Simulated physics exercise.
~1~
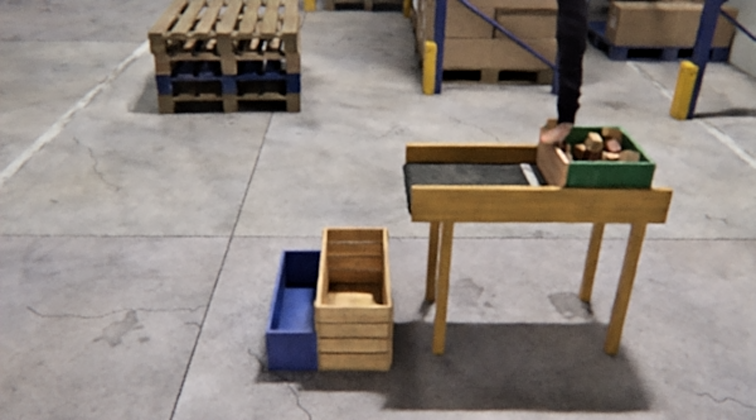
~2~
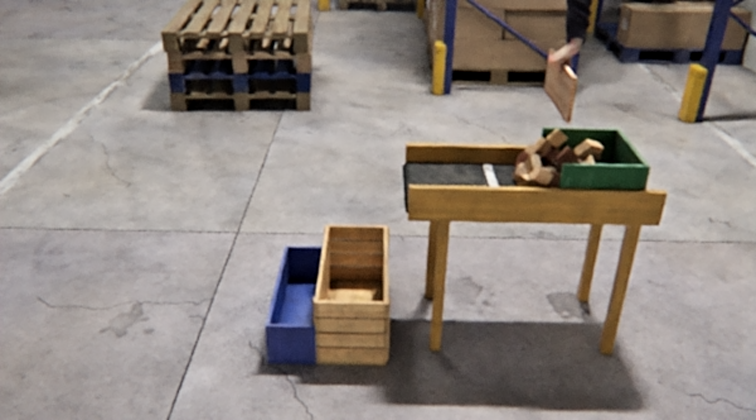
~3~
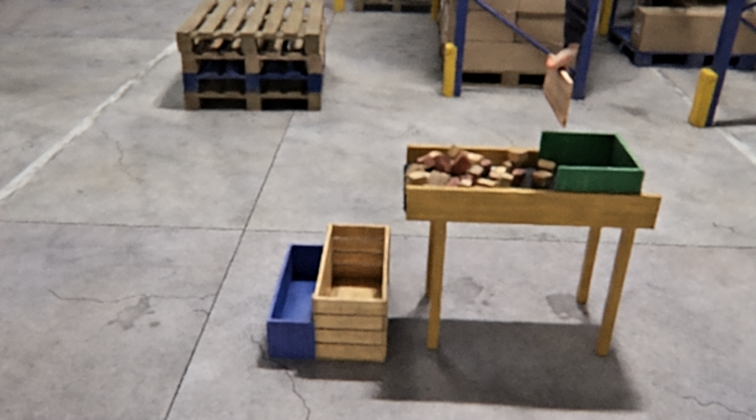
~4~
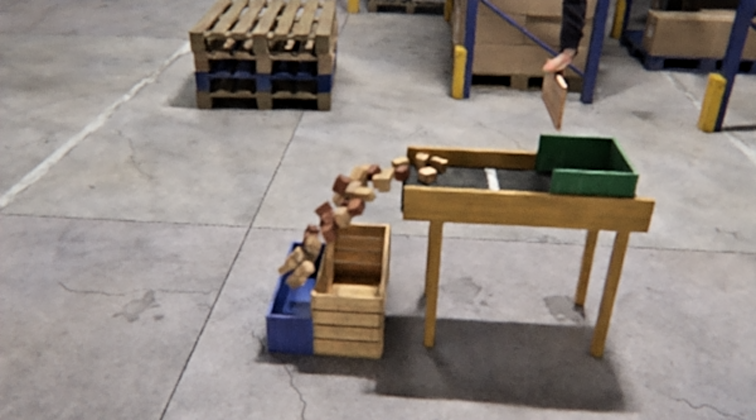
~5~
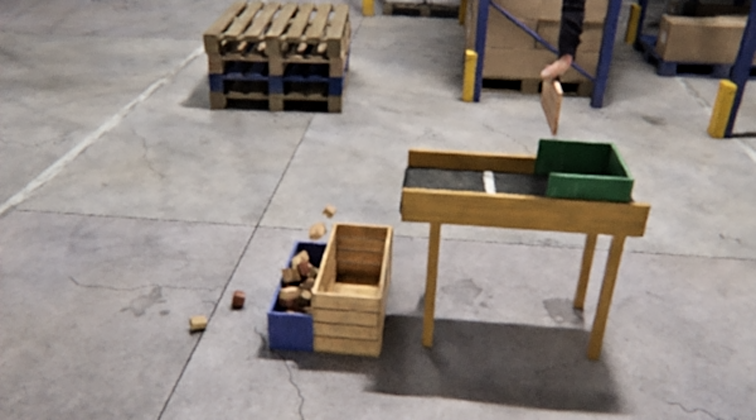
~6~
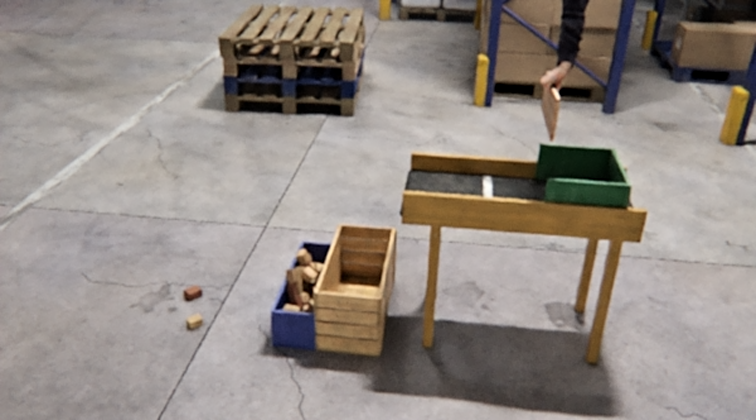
A hand reaches in at the upper right of a concrete warehouse floor, seen from slightly above, over a wooden-legged conveyor with a dark belt and a green pen full of wooden blocks. To the left, a tan wooden box stands beside a blue box, with stacked pallets behind. The hand lifts the pen's gate and holds it up as the blocks ride left along the belt. They spill off the end in an arc, passing over the wooden box. Most land in the blue box, while two come to rest on the floor beyond it, leaving the wooden box empty.
